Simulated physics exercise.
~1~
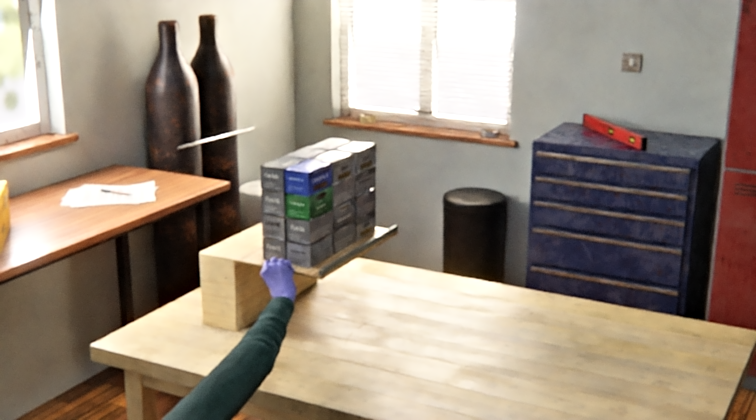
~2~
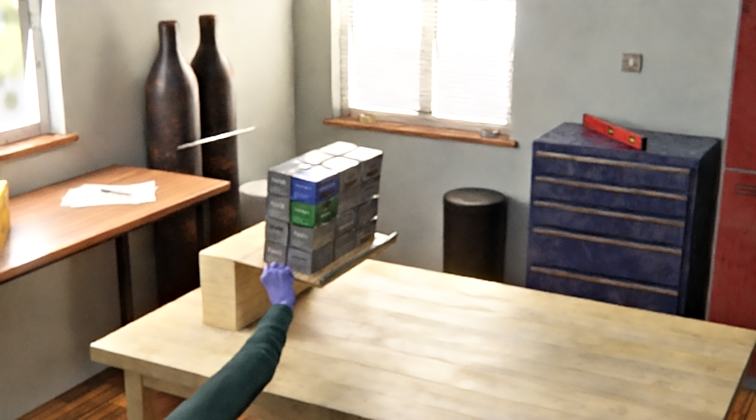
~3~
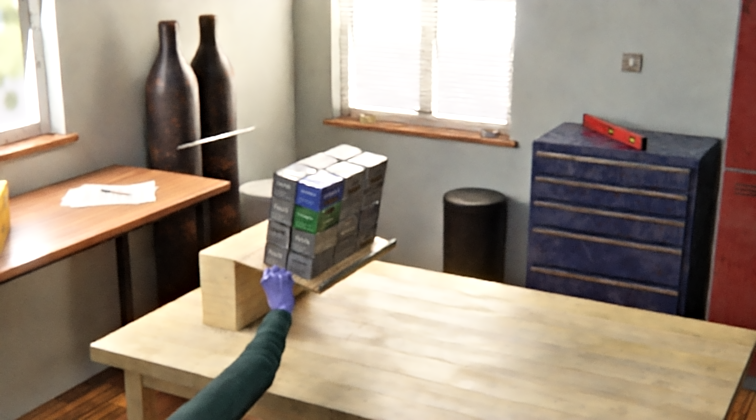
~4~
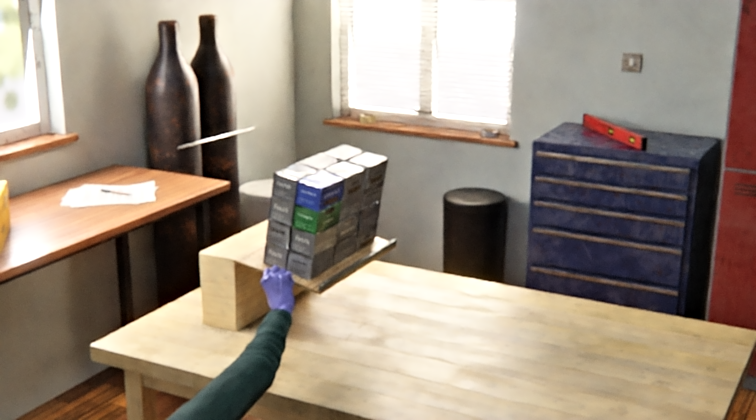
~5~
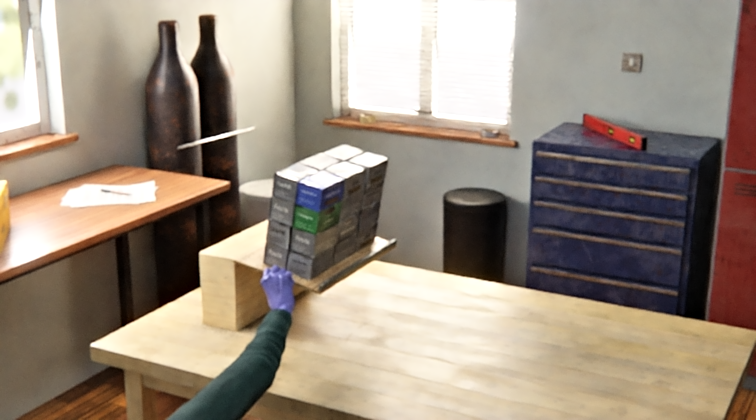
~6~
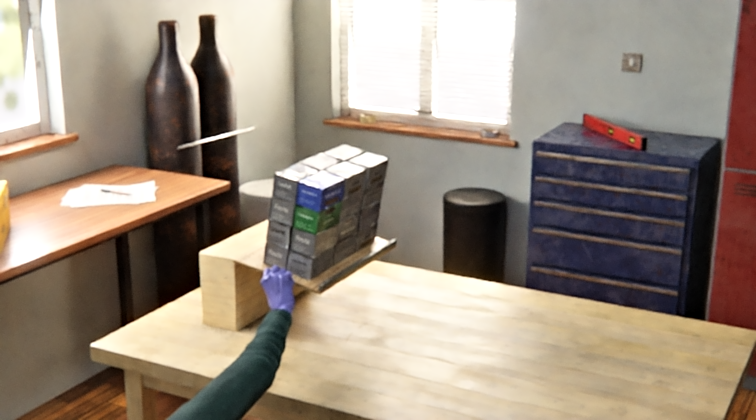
In a workshop-like room seen from slightly above, a pale wooden table fills the foreground, with a brown side table and tall dark bottles at left and a blue drawer cabinet holding a red tool at right. A stack of grey packets with white tops, one blue and one green among them, sits on a tray beside a wooden block. A purple-gloved hand in a dark green sleeve reaches to the tray's near edge. The tray dips slightly, and the stack leans rightward as one block. Then everything holds still, with the tilted packets all still aboard.
